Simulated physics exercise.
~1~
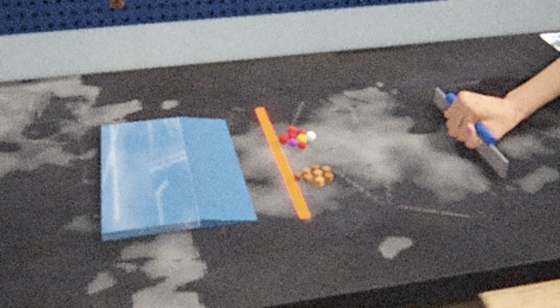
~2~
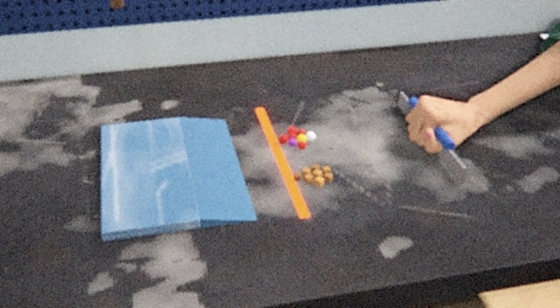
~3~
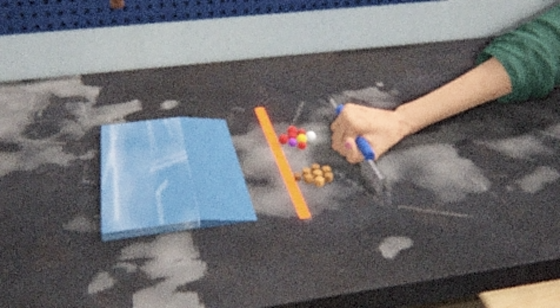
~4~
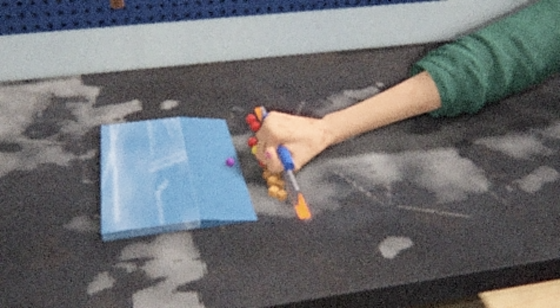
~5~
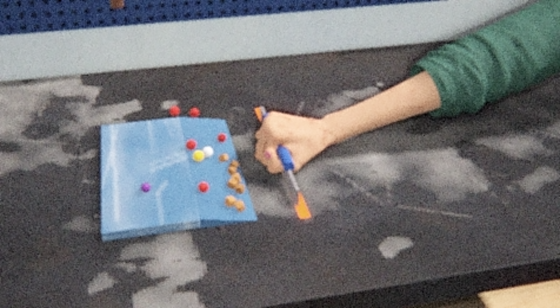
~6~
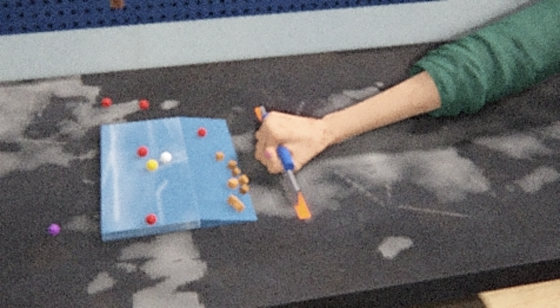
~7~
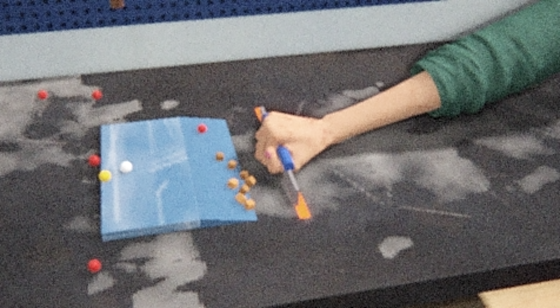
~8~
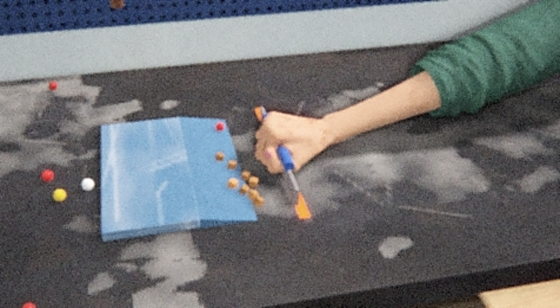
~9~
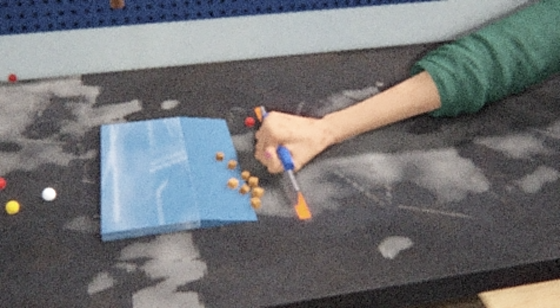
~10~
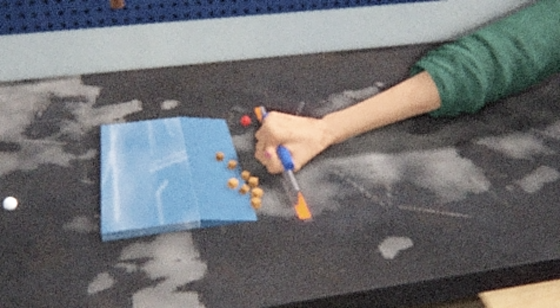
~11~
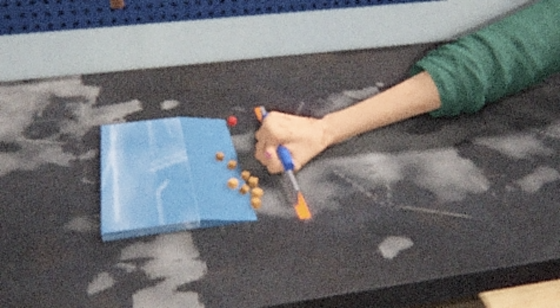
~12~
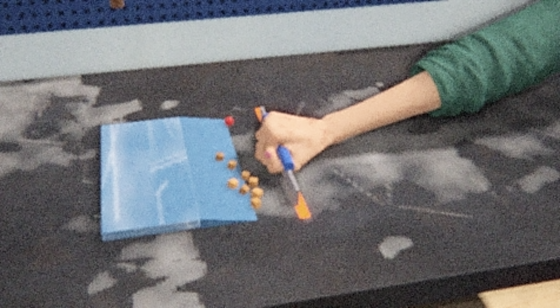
In this clip, a hand sweeps a blue-handled scraper left to an orange strip, knocking two clusters of small balls toward a blue sloped slab; most of the colourful ones roll over and away leftward, while the brown ones settle around its right edge and one red ball rests near the top corner.
